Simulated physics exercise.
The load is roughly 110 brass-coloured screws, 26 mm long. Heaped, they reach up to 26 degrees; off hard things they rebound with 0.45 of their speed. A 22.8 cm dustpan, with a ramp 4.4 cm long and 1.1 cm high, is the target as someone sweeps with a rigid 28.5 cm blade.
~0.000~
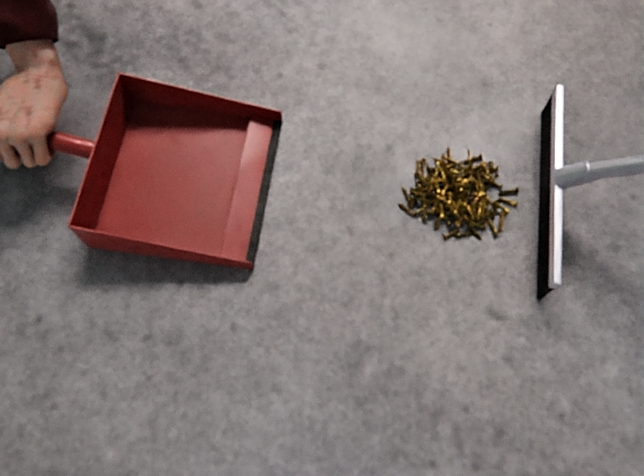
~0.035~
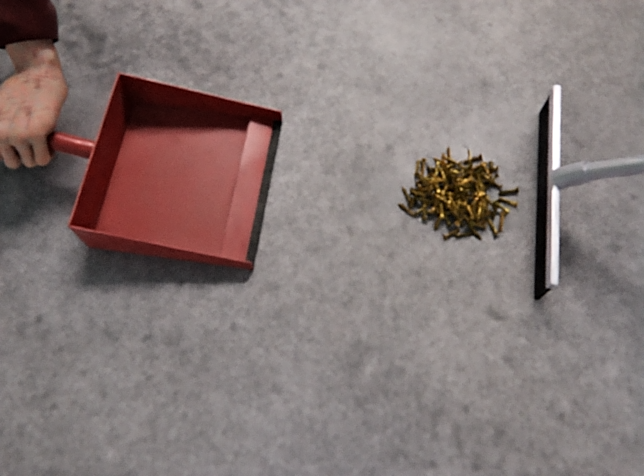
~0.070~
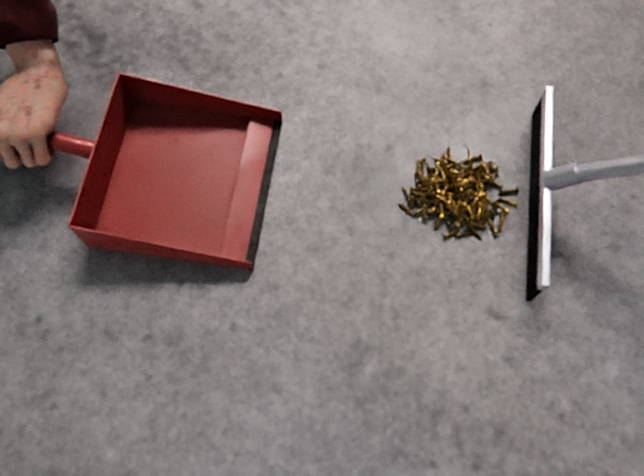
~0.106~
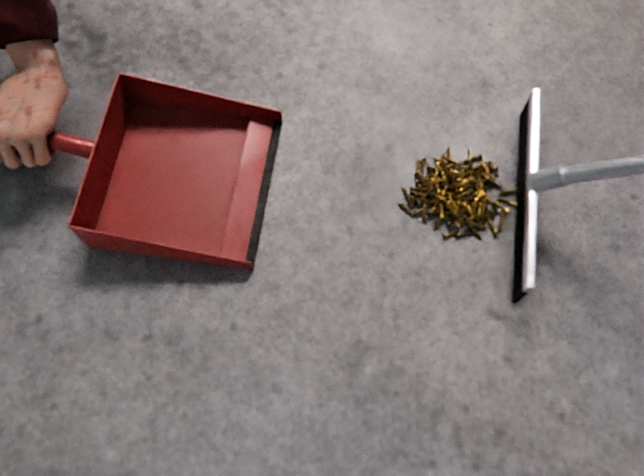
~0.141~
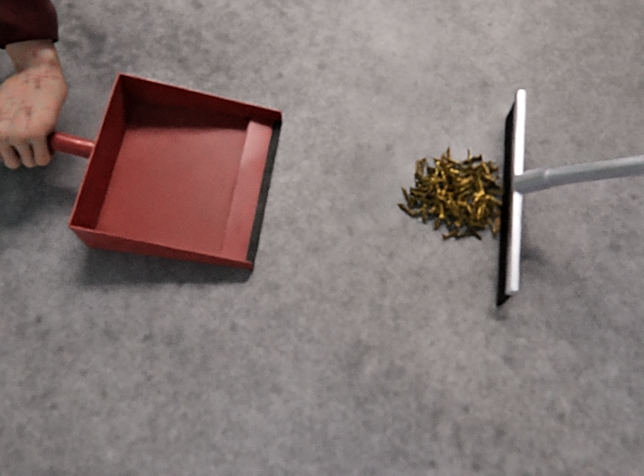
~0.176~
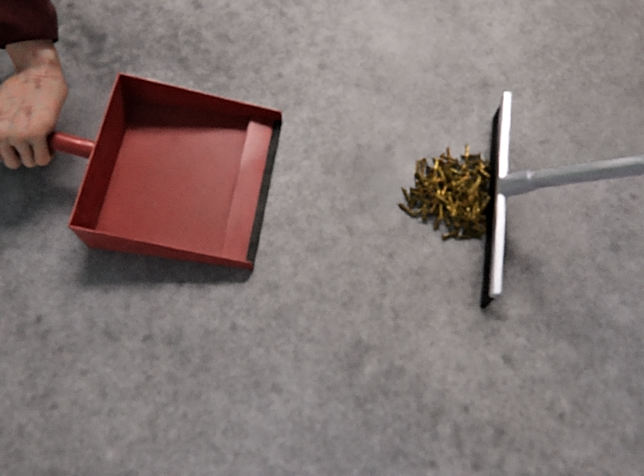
On a grey floor, a squeegee slides left and presses into a pile of brass-coloured screws.
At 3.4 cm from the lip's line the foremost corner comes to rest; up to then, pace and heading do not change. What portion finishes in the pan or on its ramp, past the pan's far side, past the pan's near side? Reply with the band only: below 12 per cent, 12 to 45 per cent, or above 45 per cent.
Pan: 12 to 45 per cent; far side: Below 12 per cent; near side: Below 12 per cent.
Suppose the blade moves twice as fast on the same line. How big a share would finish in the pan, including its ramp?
Share: Close to 70 %.
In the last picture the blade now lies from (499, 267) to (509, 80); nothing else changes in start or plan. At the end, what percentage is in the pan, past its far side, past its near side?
That ends as pan 25, far 15, and near 0.
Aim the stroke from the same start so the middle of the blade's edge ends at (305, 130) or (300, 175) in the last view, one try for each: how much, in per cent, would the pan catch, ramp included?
Roughly 30 % and 30 %.
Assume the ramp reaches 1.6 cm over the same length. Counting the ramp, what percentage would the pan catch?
Estimate with the new ramp: Some 20 in a hundred.
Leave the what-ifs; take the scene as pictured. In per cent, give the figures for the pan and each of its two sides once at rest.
Pan: 30%. Far side: 5%. Near side: 5%.
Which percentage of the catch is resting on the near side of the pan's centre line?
Roughly 60 per cent.
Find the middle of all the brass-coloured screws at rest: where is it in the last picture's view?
Estimated resting centre: Around (270, 205).
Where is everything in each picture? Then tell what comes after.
In the first frame, blade from (554, 284) to (557, 93), moved 0.0 cm, 0 of the pieces shifted so far; middle of the pieces at (453, 194); pan at (176, 179).
In the second frame, blade from (551, 284) to (554, 93), moved 0.4 cm, 0 of the pieces shifted so far; middle of the pieces at (453, 194).
In the third frame, blade from (543, 286) to (547, 94), moved 1.4 cm, 0 of the pieces shifted so far; middle of the pieces at (453, 194).
In the fourth frame, blade from (528, 288) to (534, 96), moved 3.3 cm, 0 of the pieces shifted so far; middle of the pieces at (453, 194).
In the fifth frame, blade from (511, 291) to (519, 98), moved 5.3 cm, 5 of the pieces shifted so far; middle of the pieces at (453, 194).
In the sixth frame, blade from (495, 293) to (505, 100), moved 7.3 cm, 49 of the pieces shifted so far; middle of the pieces at (453, 194); pan at (176, 179). The blade's pace is about 0.58 m/s, heading 17 degrees towards the viewer's side.
After 0.41 s, middle of the blade 17 cm from the lip; 0 % over the lip, far side 5 %, near side 0 %.
After 0.57 s, middle of the blade 8 cm from the lip; 0 % over the lip, far side 5 %, near side 0 %.
After 0.85 s, middle of the blade 4 cm from the lip; 30 % over the lip, far side 5 %, near side 5 %.
In the end, at 1.5 s, pan 30 %, far side 5 %, near side 5 %, in front of the lip or behind the blade 65 %.
